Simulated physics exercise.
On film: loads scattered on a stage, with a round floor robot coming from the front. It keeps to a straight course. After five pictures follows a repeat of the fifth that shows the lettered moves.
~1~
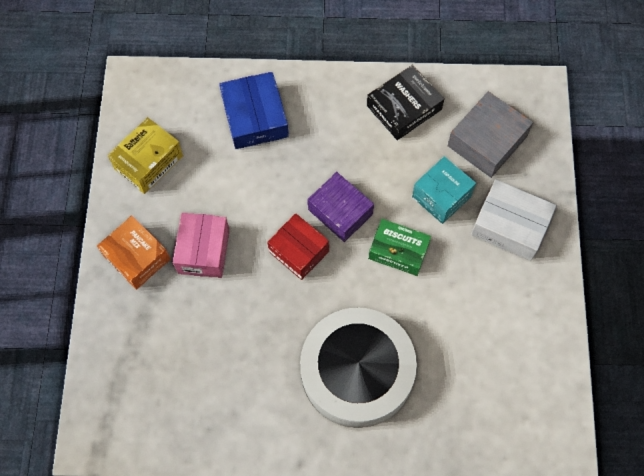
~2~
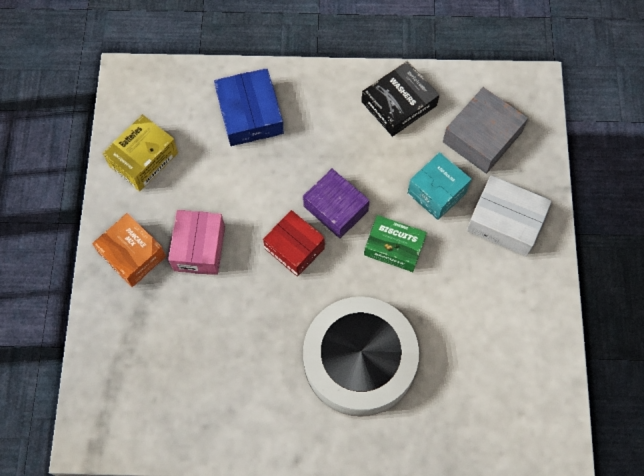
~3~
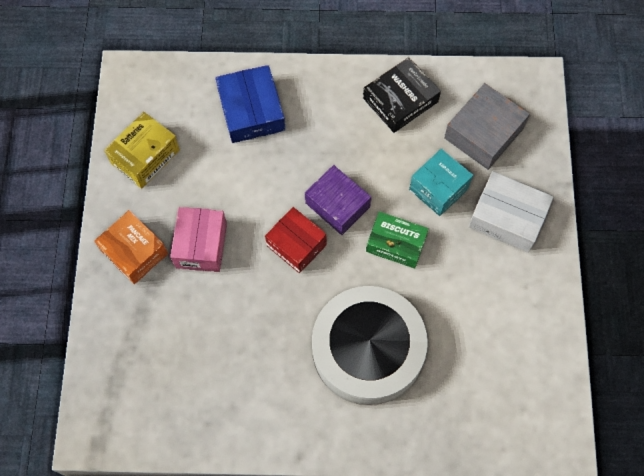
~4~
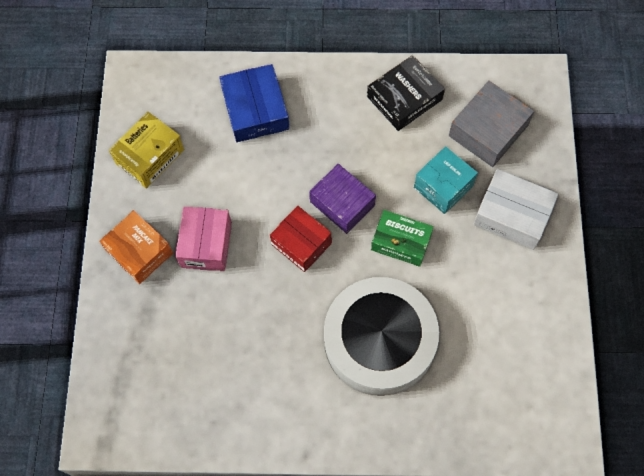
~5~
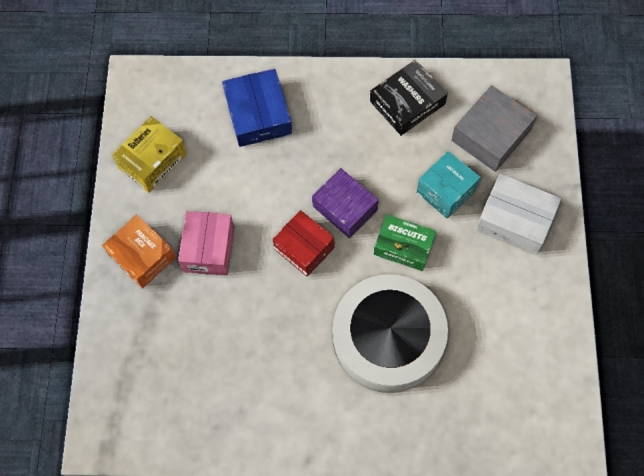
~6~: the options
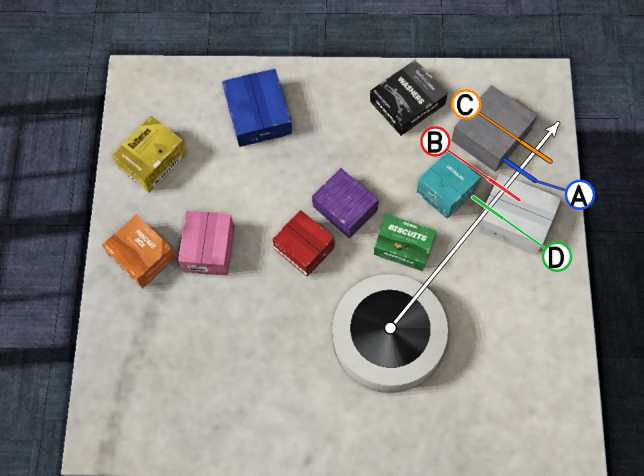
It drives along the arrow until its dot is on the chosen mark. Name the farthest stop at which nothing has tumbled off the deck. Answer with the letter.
It should halt at B.
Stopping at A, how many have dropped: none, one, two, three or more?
In all, one.
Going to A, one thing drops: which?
The white box.
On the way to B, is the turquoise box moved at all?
Yes.
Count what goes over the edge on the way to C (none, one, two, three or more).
One.
On the marked copy, A at (519, 170); B at (504, 190); C at (535, 151); D at (488, 208); the arrow from (390, 328) to (558, 123); the white dot at (390, 328).
Taking B. A third of the way, robot (431, 282); green box (407, 219); orange box (140, 252).
Two thirds of the way, robot (473, 232); white box (543, 200); turquoise box (451, 162).
When it is over, robot (501, 197); white box (577, 179); grey crate (496, 115); nothing has fallen.
As for the rest, A drops the white box; C drops the white box; D is safe but short.
